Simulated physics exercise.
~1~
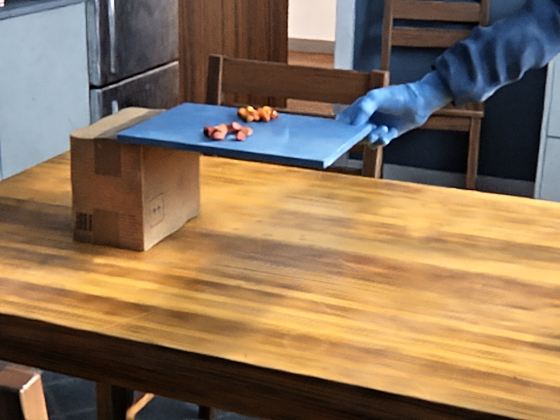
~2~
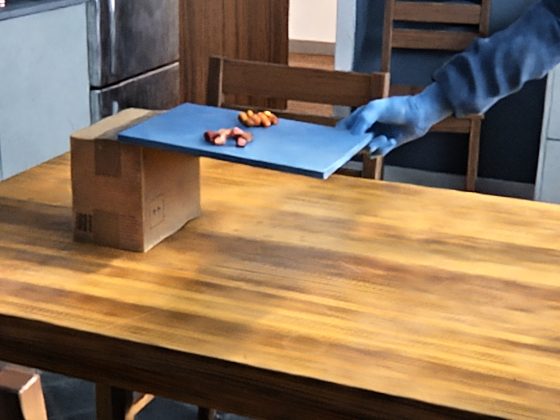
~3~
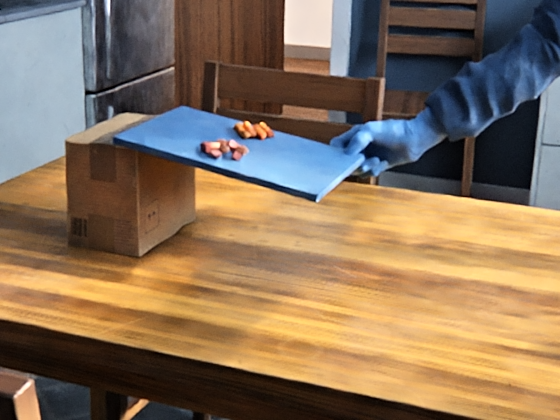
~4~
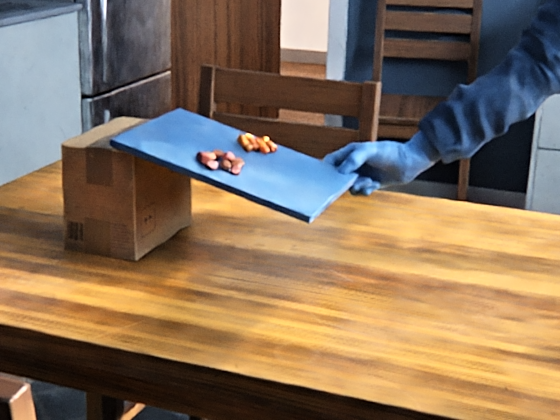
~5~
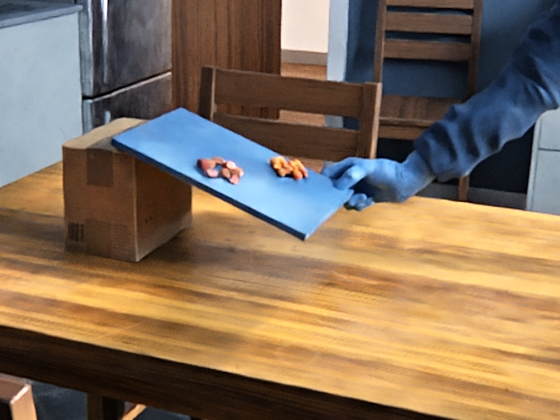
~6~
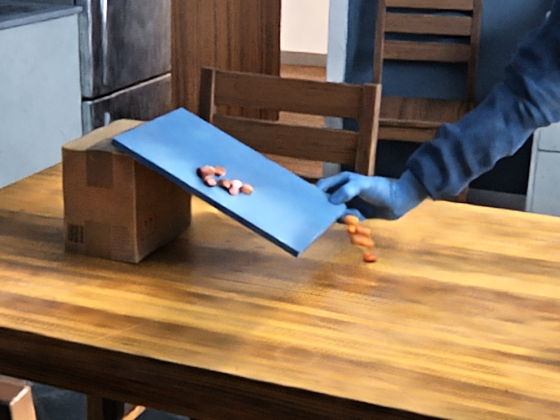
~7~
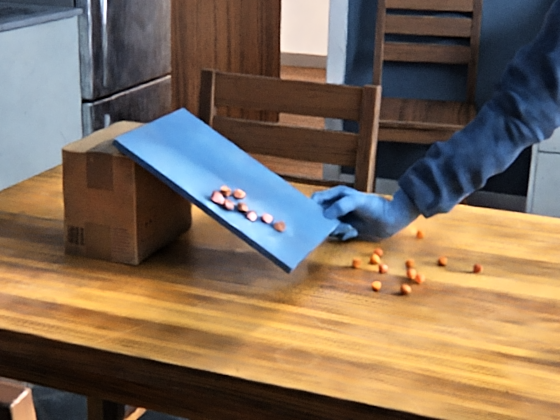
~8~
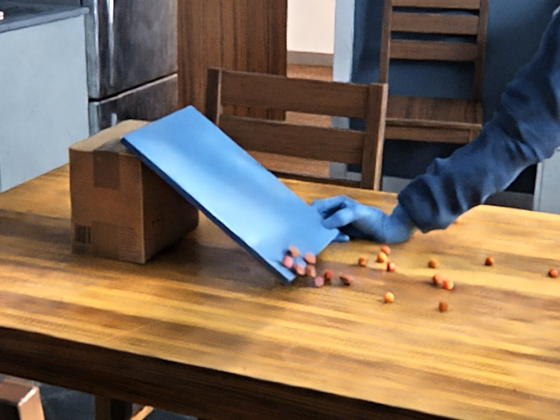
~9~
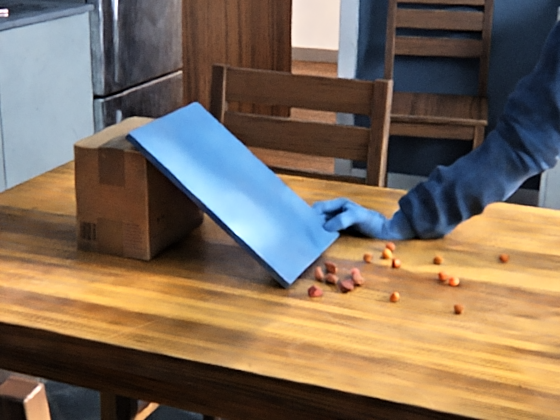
A gloved hand lowers a blue board until orange, then pinkish pieces slide onto the table.
